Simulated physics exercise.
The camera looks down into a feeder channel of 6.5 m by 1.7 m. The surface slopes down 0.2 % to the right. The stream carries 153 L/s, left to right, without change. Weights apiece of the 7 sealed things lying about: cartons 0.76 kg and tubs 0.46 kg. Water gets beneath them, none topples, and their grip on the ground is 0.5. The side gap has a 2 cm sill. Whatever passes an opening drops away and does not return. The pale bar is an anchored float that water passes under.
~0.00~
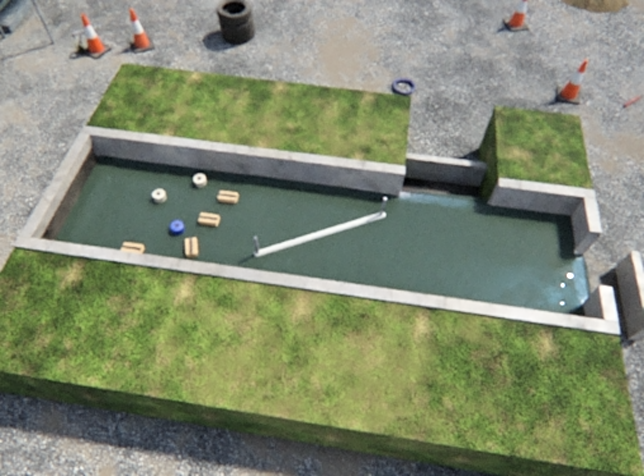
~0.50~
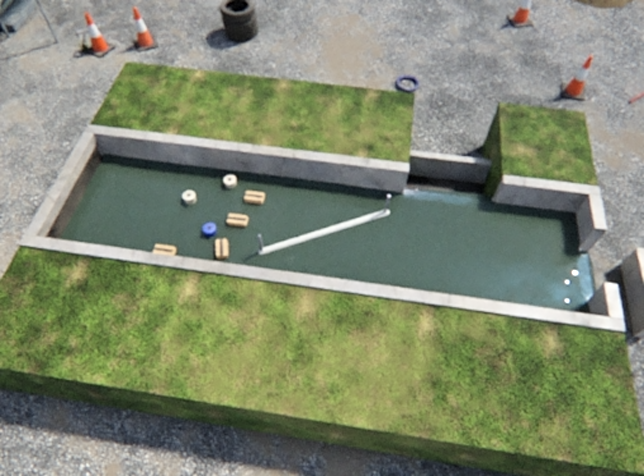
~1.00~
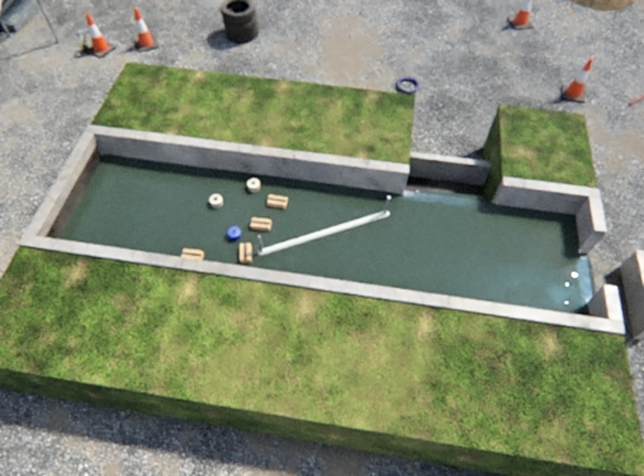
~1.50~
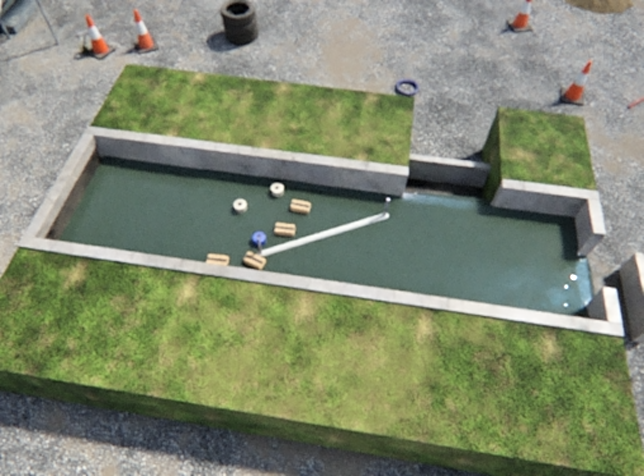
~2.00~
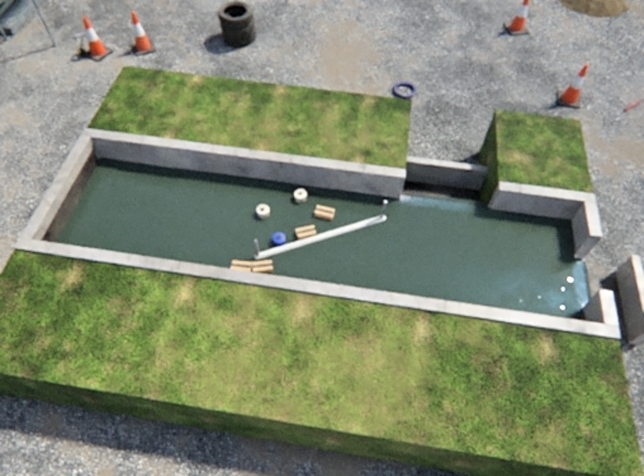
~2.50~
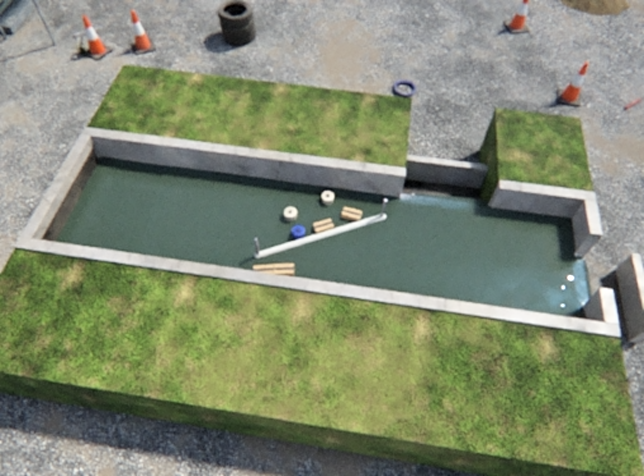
A long concrete-walled channel of dark green water lies between grassy banks on gravel, seen from above, with traffic cones and a tyre beyond it. Two white tubs, a blue tub and four tan cartons float at the left, near a pale slanting bar. All drift steadily right together, one carton turns and slips past the bar's near end, another follows, and the rest gather along the bar.
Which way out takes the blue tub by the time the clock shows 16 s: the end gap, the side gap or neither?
For the blue tub, side opening.
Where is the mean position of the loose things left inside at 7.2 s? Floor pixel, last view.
At about (474, 314).
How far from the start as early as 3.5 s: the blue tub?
About 200 cm.
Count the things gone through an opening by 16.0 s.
By then 7.
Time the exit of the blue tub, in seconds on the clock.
Near 5.5 s.
After 3.5 s the blue tub is near (334, 220), 2.0 m from its start, afloat; 0 of 7 are out; 7 afloat.
After 7.2 s the blue tub has gone out by the side gap; 5 of 7 are out; 2 afloat.
After 12.0 s the blue tub has gone out by the side gap; 7 of 7 are out; 0 afloat.
After 16.0 s the blue tub has gone out by the side gap; 7 of 7 are out; 0 afloat.
